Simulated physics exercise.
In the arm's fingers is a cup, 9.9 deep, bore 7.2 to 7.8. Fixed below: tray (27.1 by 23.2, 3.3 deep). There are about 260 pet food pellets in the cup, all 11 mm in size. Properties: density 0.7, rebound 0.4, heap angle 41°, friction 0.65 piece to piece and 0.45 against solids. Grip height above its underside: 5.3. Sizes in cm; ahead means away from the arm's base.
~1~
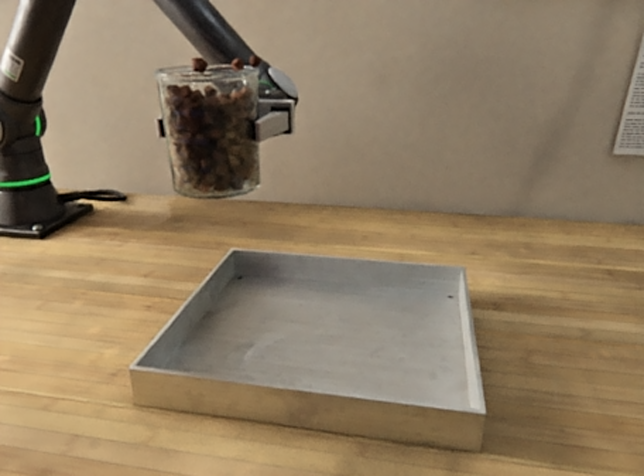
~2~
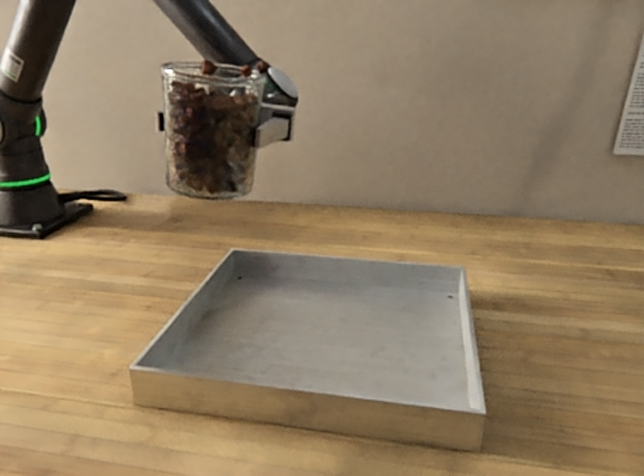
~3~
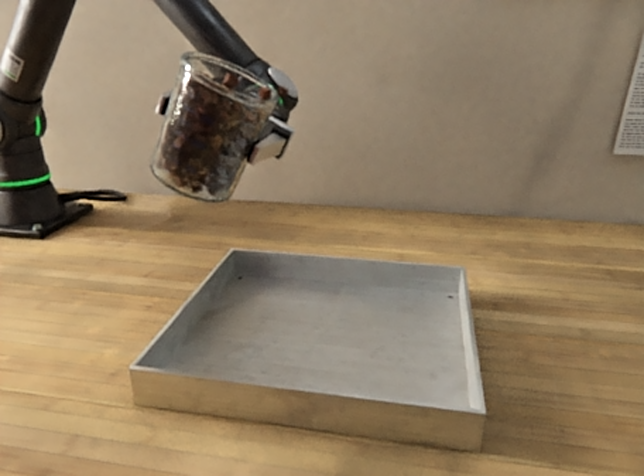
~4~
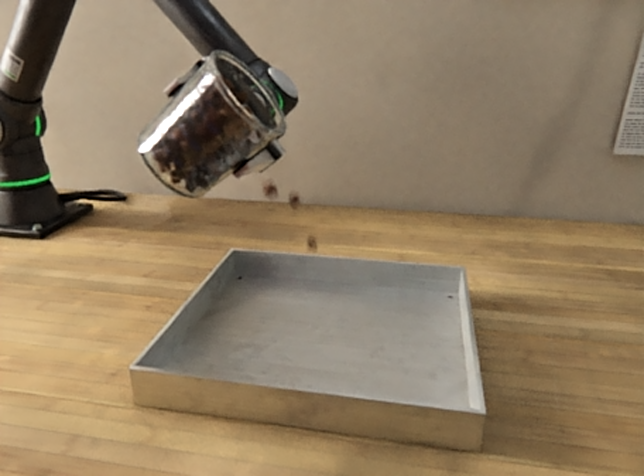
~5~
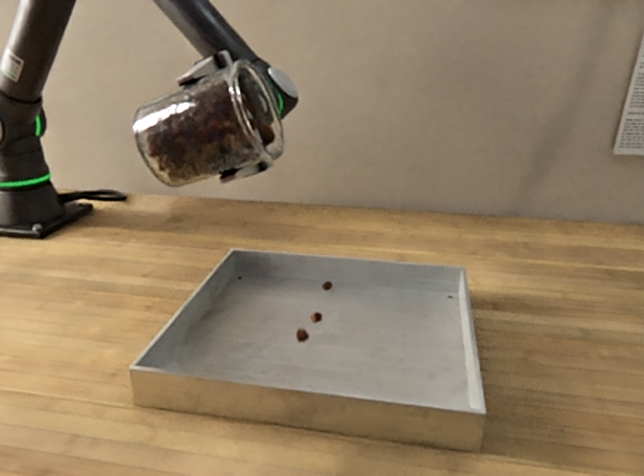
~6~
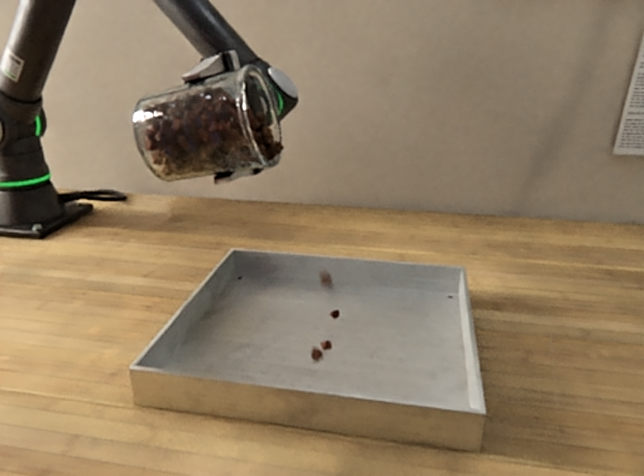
A clear glass cup packed with reddish-brown pellets is held by a dark robot arm with glowing green rings, reaching in from the upper left of a room seen from slightly above. Below it, a shallow, empty grey metal tray sits on a striped wooden table against a plain beige wall. The cup tilts rightward until nearly sideways, and a few pellets drop into the tray, while the camera stays still.
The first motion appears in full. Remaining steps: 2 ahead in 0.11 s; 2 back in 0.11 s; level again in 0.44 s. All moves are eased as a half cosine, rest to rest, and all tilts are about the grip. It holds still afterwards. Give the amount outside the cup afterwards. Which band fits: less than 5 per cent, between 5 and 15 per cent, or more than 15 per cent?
It falls between 5 and 15 per cent.
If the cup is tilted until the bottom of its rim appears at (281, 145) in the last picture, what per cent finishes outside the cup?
About 5 %.
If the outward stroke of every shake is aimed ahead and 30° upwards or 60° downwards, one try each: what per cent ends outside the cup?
Roughly 10 per cent, then 5 per cent.
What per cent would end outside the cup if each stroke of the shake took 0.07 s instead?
Estimate: Near 20 per cent.
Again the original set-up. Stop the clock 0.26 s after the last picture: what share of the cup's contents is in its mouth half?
45 %.
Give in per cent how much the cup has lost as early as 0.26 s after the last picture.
Around 5 percent at that moment.
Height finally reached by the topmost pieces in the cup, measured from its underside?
Around 10.0 cm up.
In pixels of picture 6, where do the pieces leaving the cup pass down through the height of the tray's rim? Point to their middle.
Near (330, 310).
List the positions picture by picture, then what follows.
Cup middle at (213, 132), level; upper third of the load around (210, 108), from x 170 to 255, top at y 60; 265 in the cup, in the first picture.
Cup middle at (212, 132), tilted 7° forward; upper third of the load around (209, 108), from x 175 to 265, top at y 65, in the second picture.
Cup middle at (211, 131), tilted 27° forward; upper third of the load around (210, 109), from x 160 to 285, top at y 80; 264 in the cup, 1 in flight or on a rim, in the third picture.
Cup middle at (210, 130), tilted 50° forward; upper third of the load around (211, 111), from x 150 to 310, top at y 80; 262 in the cup, 3 in flight or on a rim, in the fourth picture.
Cup middle at (209, 129), tilted 70° forward; upper third of the load around (207, 108), from x 145 to 330, top at y 85; 262 in the cup, 3 in the tray, in the fifth picture.
Cup middle at (209, 129), tilted 77° forward; upper third of the load around (200, 112), from x 145 to 335, top at y 95; 261 in the cup, 4 in the tray, in the sixth picture.
Then, 0.26 s later, tilted 75° forward, highest piece 23 above the table; 249 in the cup, 6 in the tray, 10 in flight or on a rim.
Then, 0.53 s later, tilted 16° forward, highest piece 25 above the table; 243 in the cup, 21 in the tray, 1 in flight or on a rim.
Then, 0.86 s later, level, highest piece 25 above the table; 243 in the cup, 22 in the tray.
Then, 1.91 s later, level, highest piece 25 above the table; 243 in the cup, 22 in the tray.
At rest, 243 in the cup, 22 in the tray. That is 8 % outside the cup.
